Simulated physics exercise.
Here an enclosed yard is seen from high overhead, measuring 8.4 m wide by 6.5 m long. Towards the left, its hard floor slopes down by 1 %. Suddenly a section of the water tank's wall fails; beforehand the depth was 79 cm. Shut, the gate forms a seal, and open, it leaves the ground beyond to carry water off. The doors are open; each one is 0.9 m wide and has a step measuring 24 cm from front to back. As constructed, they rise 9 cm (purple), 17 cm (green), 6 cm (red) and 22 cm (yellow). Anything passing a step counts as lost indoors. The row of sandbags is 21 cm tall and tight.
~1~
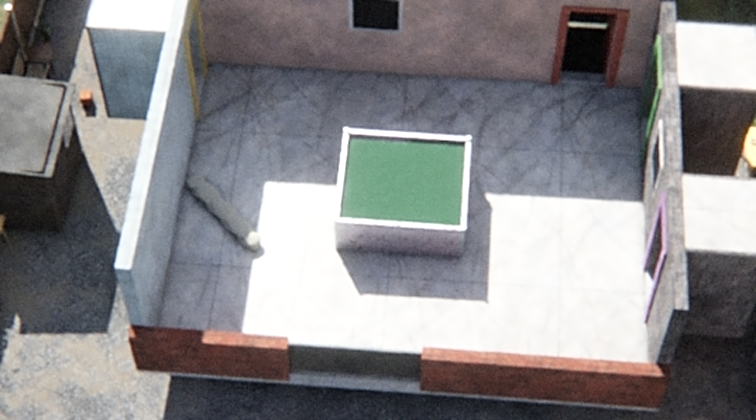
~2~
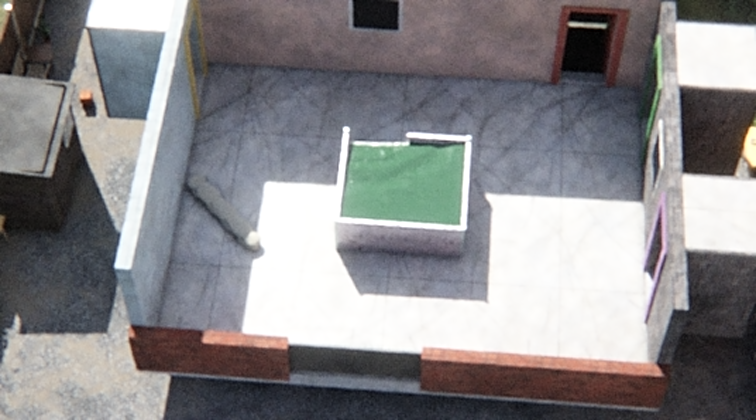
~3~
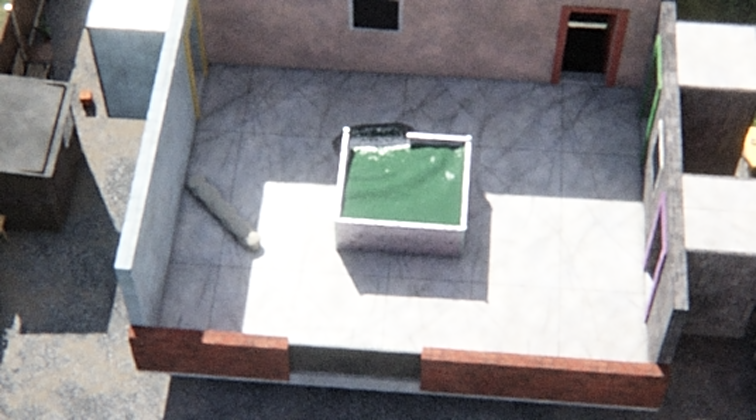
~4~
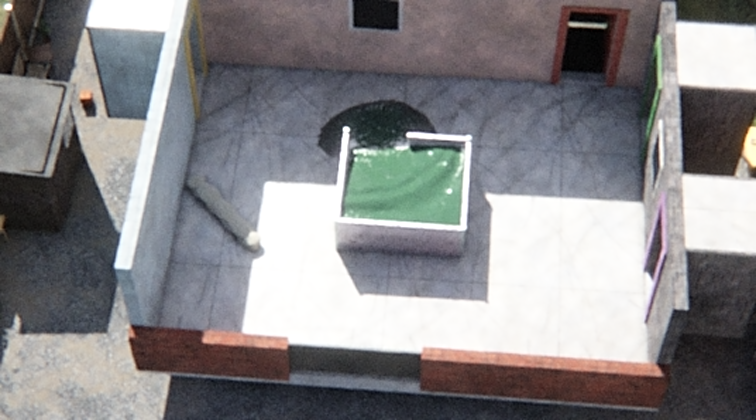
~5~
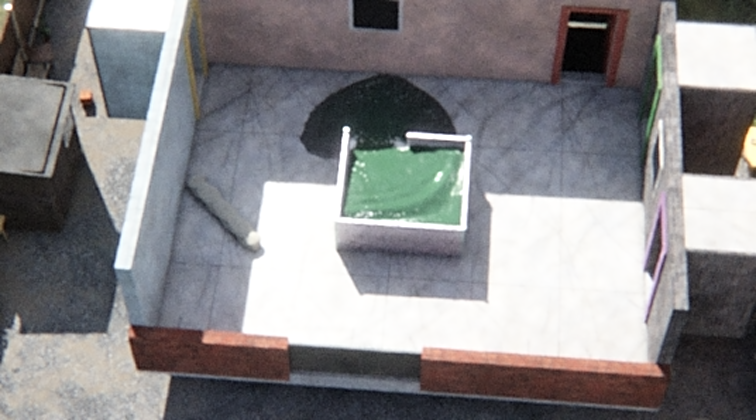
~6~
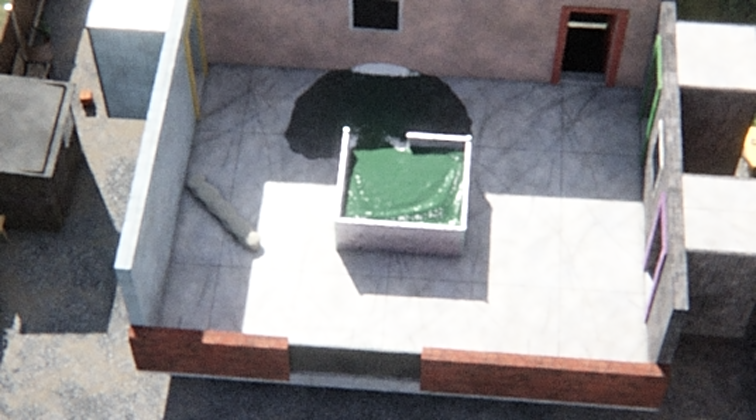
To begin with, still green water fills a square white-walled tank in the middle of an enclosed yard. A section of the tank's far wall gives way, and water pours out through the gap. It spreads in a widening dark pool across the floor behind, reaching the yard's back wall.
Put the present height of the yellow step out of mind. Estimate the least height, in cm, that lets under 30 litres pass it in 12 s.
I would say 28 cm.
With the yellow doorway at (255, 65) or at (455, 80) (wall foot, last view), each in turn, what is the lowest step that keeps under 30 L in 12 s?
About 17 cm for the first and 17 cm for the second.
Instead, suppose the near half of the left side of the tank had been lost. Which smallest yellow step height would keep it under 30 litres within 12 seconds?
Roughly 16 cm.
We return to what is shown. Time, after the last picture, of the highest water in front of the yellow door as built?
Crest at t of about 1.8 s.
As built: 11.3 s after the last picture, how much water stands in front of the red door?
Lab note: Depth approx. 4.5 cm.
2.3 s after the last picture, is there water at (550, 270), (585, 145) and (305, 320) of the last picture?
One by one: Clear, drenched, clear.
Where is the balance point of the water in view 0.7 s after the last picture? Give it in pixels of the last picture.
Roughly (391, 167).
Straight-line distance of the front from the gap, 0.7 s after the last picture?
I make it some 3.6 m.
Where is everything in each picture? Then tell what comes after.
Still water, 79 cm deep, in the water tank at (404, 181); the yellow door at (196, 61) is dry, in the first picture.
The front is at a hidden place, 0.3 m from the gap on the far side; 0.3 m2 of floor is wet, 79 cm left at the back, in the second picture.
The front is at (390, 127), 0.9 m from the gap on the far side; 1.1 m2 of floor is wet, 79 cm left at the back, in the third picture.
Water pours out on the far side and has run 1.4 m, to (383, 104); about 9 cm deep outside, 79 cm at the back, in the fourth picture.
The front is at (376, 79), 2.0 m from the gap on the far side; 4.1 m2 of floor is wet, 71 cm left at the back, in the fifth picture.
Water pours out on the far side and has run 2.2 m, to (340, 70); about 6 cm deep outside, 66 cm at the back; 2.0 m in a straight line remain to the yellow door at (196, 61), in the sixth picture.
Then, 0.7 s after the last picture water covers 15 % of the floor, deepest (46 cm) near (373, 79); it has not reached the yellow door.
Then, 2.3 s after the last picture water covers 35 % of the floor, deepest (37 cm) near (208, 62); 33 cm at the yellow door, 47 litres in over its 22 cm step.
Then, 11.3 s after the last picture water covers 100 % of the floor, deepest (12 cm) near (195, 182); 11 cm at the yellow door, 89 litres in over its 22 cm step.
At the yellow door as built, the water peaked near 35 cm, 1.9 s after the last picture.
Run again over the same 12 s with other heights there, 59 litres in over 24.5 cm, 12 litres over 33 cm. The limit of 30 litres is kept from about 28 cm up.
